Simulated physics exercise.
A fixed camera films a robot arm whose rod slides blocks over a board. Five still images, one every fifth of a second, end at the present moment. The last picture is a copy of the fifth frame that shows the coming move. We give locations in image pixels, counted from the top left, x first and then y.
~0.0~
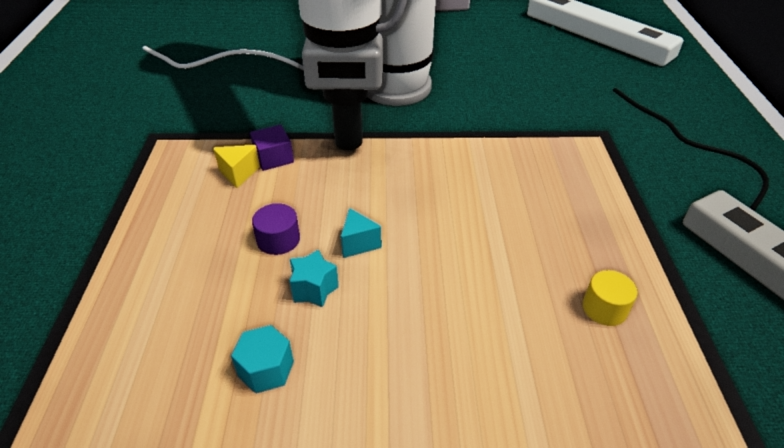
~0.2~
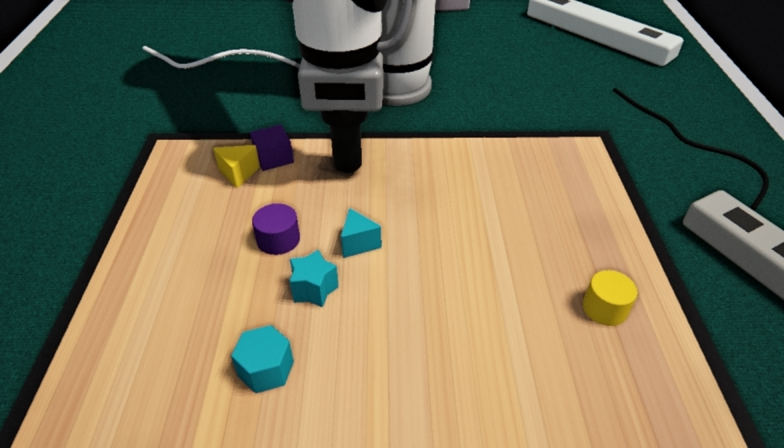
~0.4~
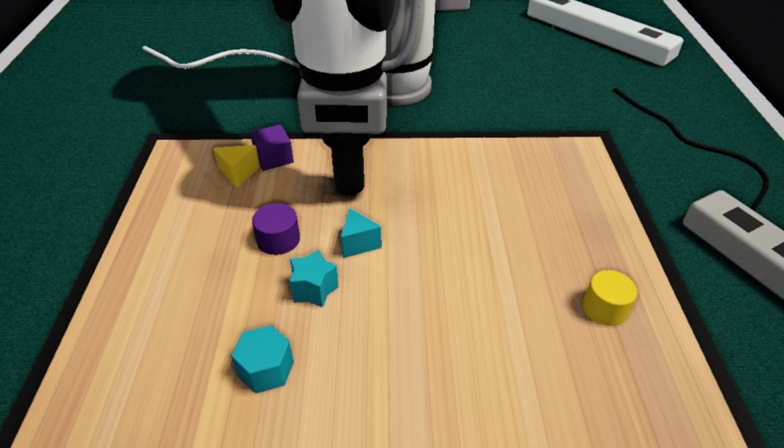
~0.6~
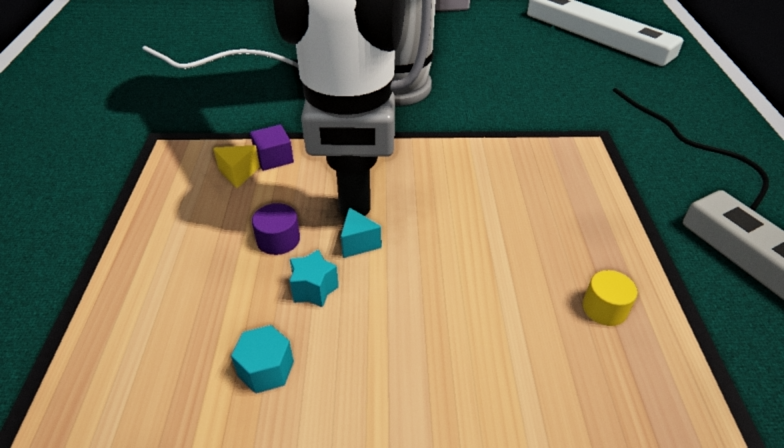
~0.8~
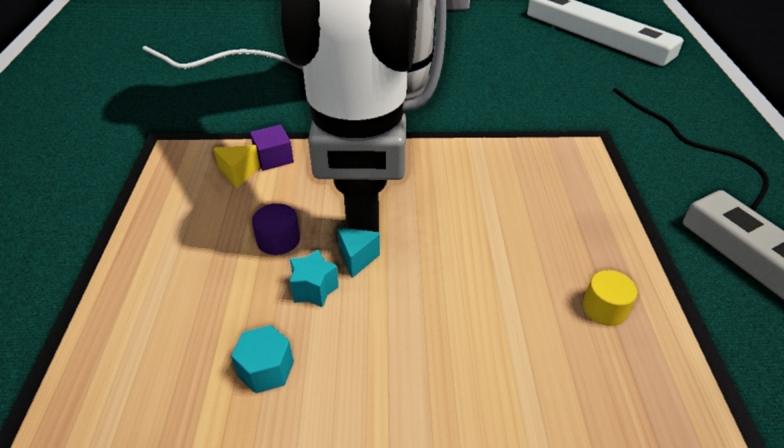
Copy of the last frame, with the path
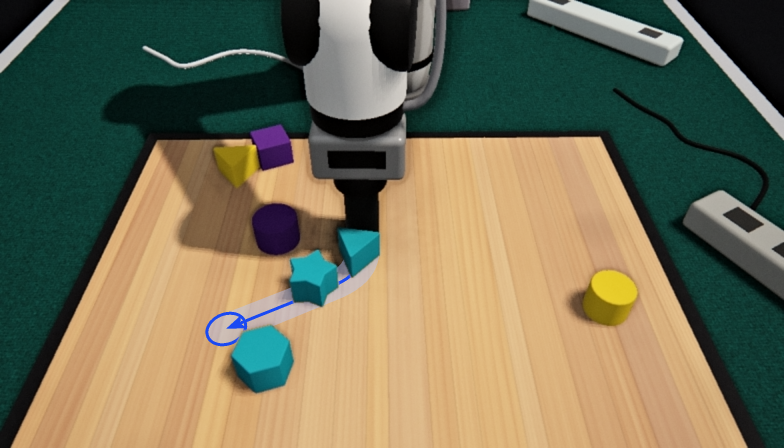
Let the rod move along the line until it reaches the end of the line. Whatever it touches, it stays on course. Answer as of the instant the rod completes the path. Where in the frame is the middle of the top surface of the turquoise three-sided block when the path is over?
That would be at about pixel (340, 290).
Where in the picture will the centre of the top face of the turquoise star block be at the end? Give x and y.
I'd guess (179, 319).
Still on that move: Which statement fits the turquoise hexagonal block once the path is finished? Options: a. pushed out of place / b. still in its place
b - still in its place.
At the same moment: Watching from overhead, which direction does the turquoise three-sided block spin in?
Its spin: Anticlockwise.
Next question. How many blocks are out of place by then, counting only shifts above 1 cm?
Total moved: Two.
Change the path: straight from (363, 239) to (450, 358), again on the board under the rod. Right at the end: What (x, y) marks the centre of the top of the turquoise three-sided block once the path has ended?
At pixel (357, 259).
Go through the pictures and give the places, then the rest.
Rod's lower end at (349, 142); turquoise hexagonal block at (260, 347); turquoise star block at (311, 267); turquoise three-sided block at (357, 223), in the first picture.
Rod at (348, 164); blocks still, in the second picture.
Rod at (350, 186); blocks still, in the third picture.
Rod at (355, 208); blocks still, in the fourth picture.
Rod at (363, 231); turquoise hexagonal block at (260, 347); turquoise star block at (311, 267); turquoise three-sided block at (356, 238), in the fifth picture.
Drawn move, from (363, 239) via (345, 280) and (288, 304), ending at (226, 329).
What follows on the original path. One third of the way, rod at (343, 272); turquoise star block at (303, 273), turned 35° clockwise; turquoise three-sided block at (345, 283).
Two thirds of the way, rod at (285, 296); turquoise star block at (245, 294), turned 20° clockwise; turquoise three-sided block at (340, 290), turned 30° anticlockwise.
At the end, rod at (224, 320); turquoise hexagonal block still; turquoise star block at (179, 319), turned 20° clockwise; turquoise three-sided block at (340, 290), turned 30° anticlockwise.
